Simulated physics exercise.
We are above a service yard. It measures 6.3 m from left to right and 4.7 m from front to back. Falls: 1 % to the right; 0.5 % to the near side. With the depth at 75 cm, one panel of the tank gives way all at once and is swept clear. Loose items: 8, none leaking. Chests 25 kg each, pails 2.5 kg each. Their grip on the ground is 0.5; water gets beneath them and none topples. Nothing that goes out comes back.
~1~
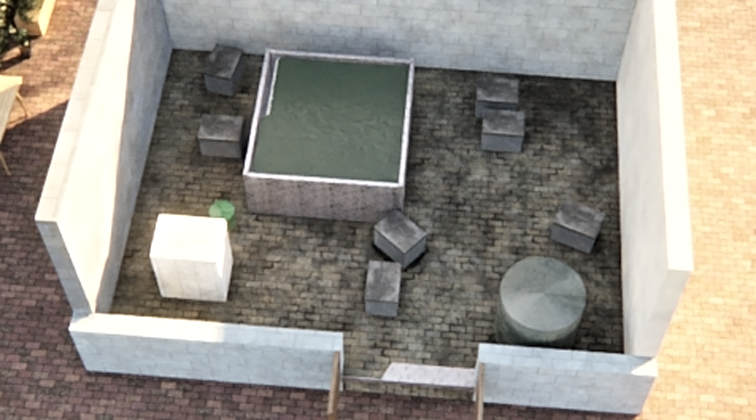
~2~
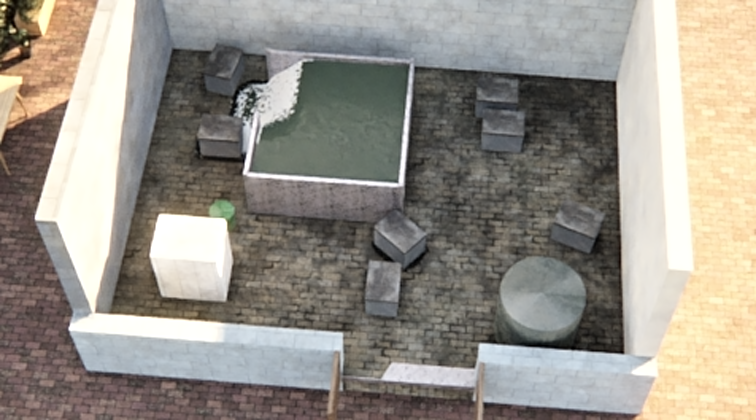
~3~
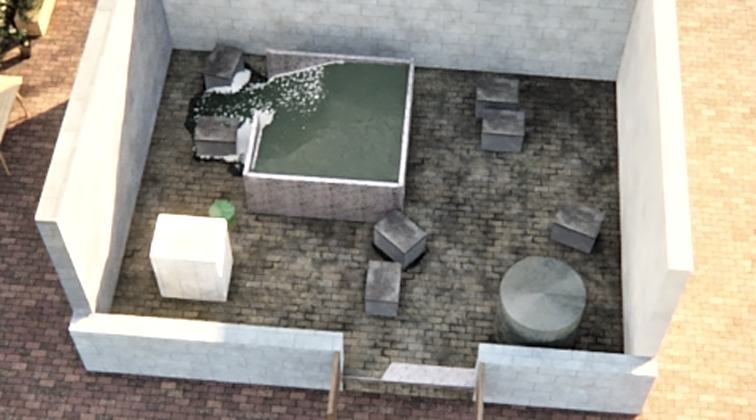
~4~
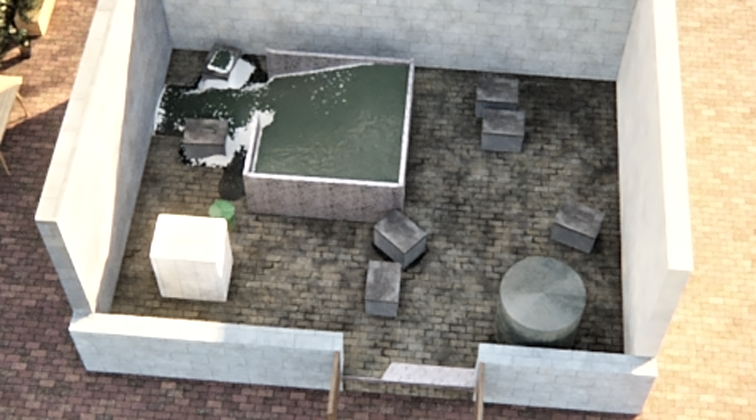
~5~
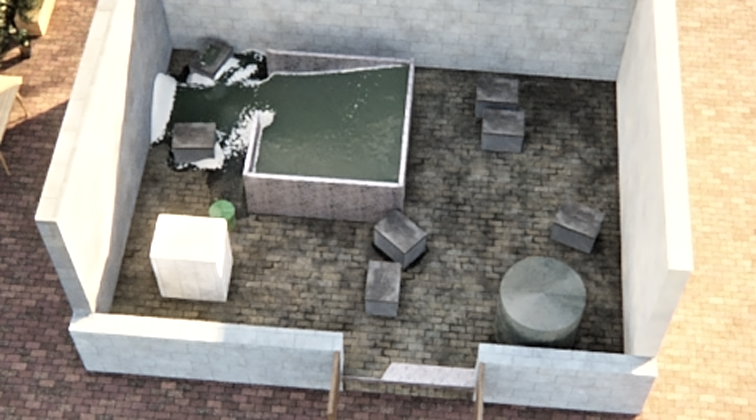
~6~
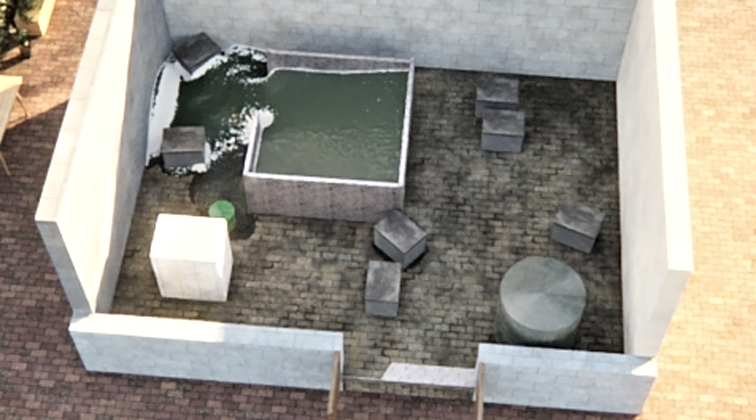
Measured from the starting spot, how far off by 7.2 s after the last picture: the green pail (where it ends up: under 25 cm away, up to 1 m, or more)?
My money says it makes a big move.
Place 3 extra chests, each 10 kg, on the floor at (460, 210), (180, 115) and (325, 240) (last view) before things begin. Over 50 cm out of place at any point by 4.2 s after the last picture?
Lab note - in order: Below threshold / above threshold / above threshold.
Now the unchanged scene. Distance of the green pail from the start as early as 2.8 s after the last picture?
I'd put it at around 200 cm.
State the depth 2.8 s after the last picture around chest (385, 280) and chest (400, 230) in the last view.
Depth approx. 7 cm / 6 cm.
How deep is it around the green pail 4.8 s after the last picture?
Somewhere close to 20 cm.
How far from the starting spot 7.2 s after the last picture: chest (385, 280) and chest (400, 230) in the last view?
Taken in order, the shifts are 250 cm and 140 cm.
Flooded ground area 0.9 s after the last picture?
Close to 10.5 m2, I'd say.
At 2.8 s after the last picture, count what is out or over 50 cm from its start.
The number by then is 3.
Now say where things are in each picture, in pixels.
The green pail at (221, 211) rests on the ground; 3.8 m2 under water; 0 of 8 have shifted, in the first picture.
The green pail at (221, 211), on the bottom; 4.4 m2 under water; 0 of 8 have shifted, in the second picture.
The green pail at (221, 211) rests on the ground; water covers 5.1 m2; 1 of 8 have shifted, in the third picture.
The green pail at (221, 211), on the bottom; water covers 6.1 m2; 1 of 8 have shifted, in the fourth picture.
The green pail at (221, 211), on the bottom; 6.7 m2 under water; 2 of 8 have shifted, in the fifth picture.
The green pail at (221, 211) rests on the ground; water covers 7.4 m2; 2 of 8 have shifted, in the sixth picture.
Then, 0.9 s after the last picture the green pail is near (218, 223), 0.2 m from its start, aground; 0 of 8 are out; 1 afloat.
Then, 2.8 s after the last picture the green pail is near (356, 283), 2.1 m from its start, afloat; 0 of 8 are out; 2 afloat.
Then, 4.8 s after the last picture the green pail is near (480, 336), 3.7 m from its start, afloat; 0 of 8 are out; 1 afloat.
Then, 7.2 s after the last picture the green pail is near (468, 346), 3.6 m from its start, afloat; 0 of 8 are out; 4 afloat.
